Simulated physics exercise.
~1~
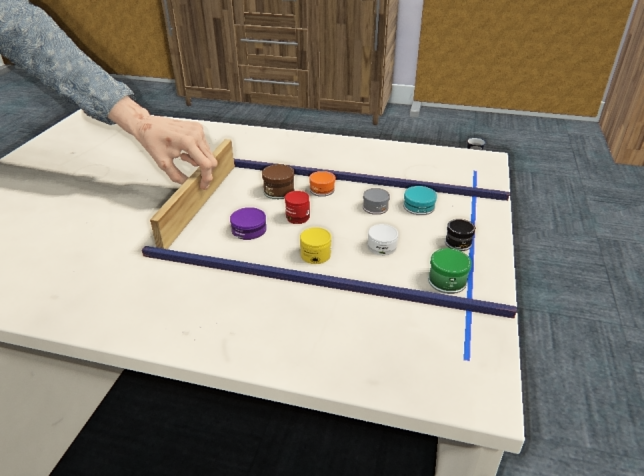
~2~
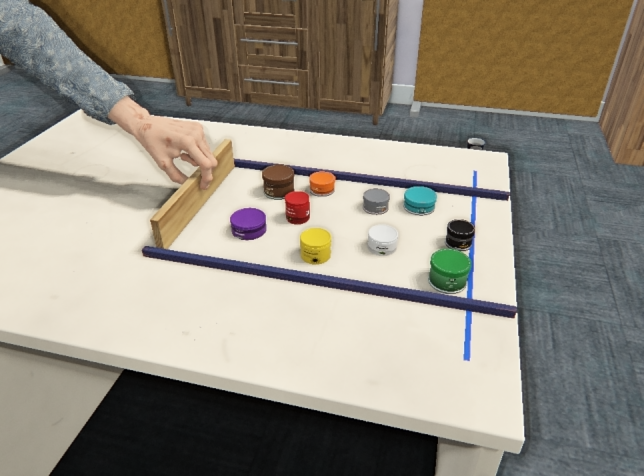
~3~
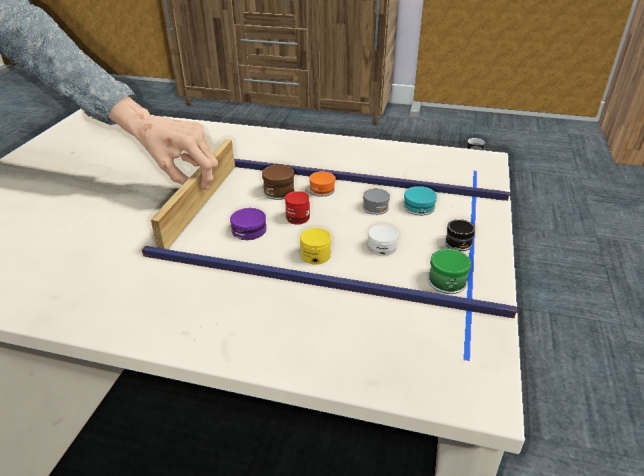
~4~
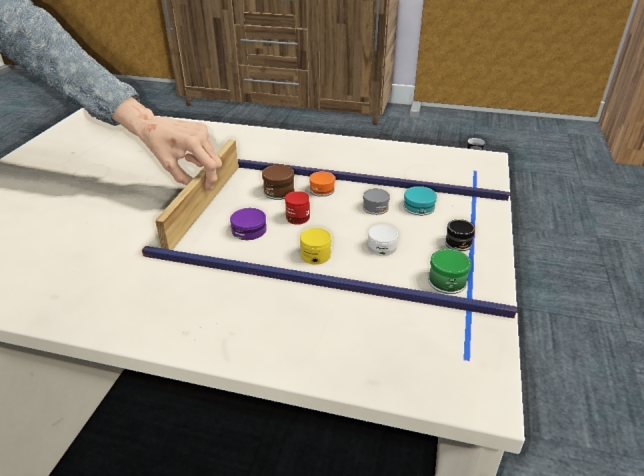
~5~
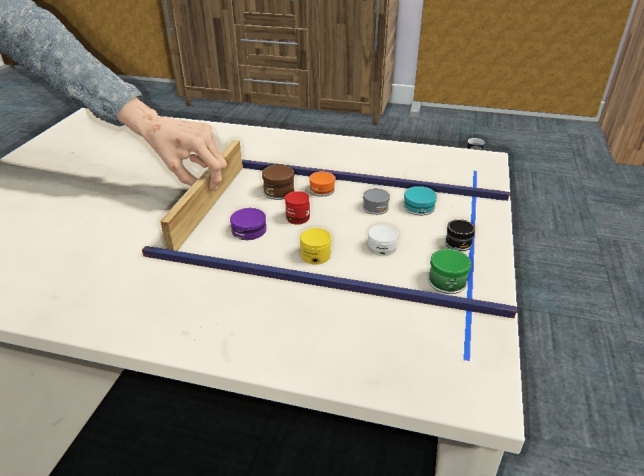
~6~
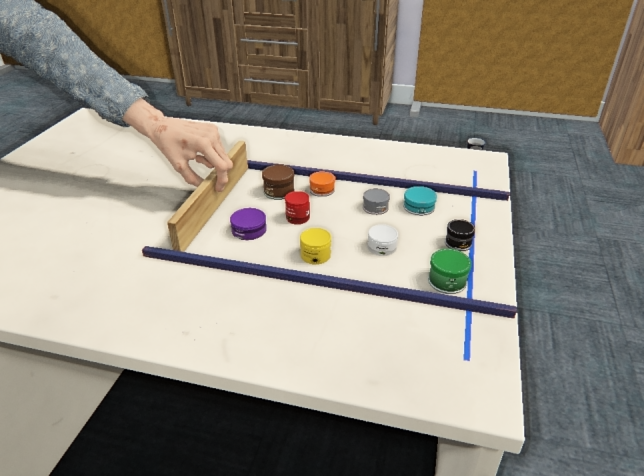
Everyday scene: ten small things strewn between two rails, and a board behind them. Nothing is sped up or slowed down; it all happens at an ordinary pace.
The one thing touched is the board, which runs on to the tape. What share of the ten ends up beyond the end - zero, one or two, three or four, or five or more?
From what happens, the ones that come off the end make three or four in total.
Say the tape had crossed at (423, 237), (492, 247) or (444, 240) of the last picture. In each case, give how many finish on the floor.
In order: 0, 5 and 0.
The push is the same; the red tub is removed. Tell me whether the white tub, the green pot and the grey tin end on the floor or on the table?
White tub: Over the edge. Green pot: Over the edge. Grey tin: Still there.
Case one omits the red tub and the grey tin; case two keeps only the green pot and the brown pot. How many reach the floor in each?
The first try gives 3, the second gives 2.
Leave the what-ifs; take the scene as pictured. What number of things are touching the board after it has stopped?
It's 5.
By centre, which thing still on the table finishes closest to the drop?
That would be the black tin.
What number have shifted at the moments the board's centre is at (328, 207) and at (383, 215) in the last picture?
First 6, then 8.
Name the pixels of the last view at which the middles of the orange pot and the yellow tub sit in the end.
Roughly (488, 199) for the first and roughly (489, 279) for the second.
Soon after, none off yet; black tin at rest near (460, 235); green pot at rest near (449, 271); turquoise tin at rest near (420, 201).
By the end, the number that fall off is three or four; fallen, white tub, turquoise tin and green pot.
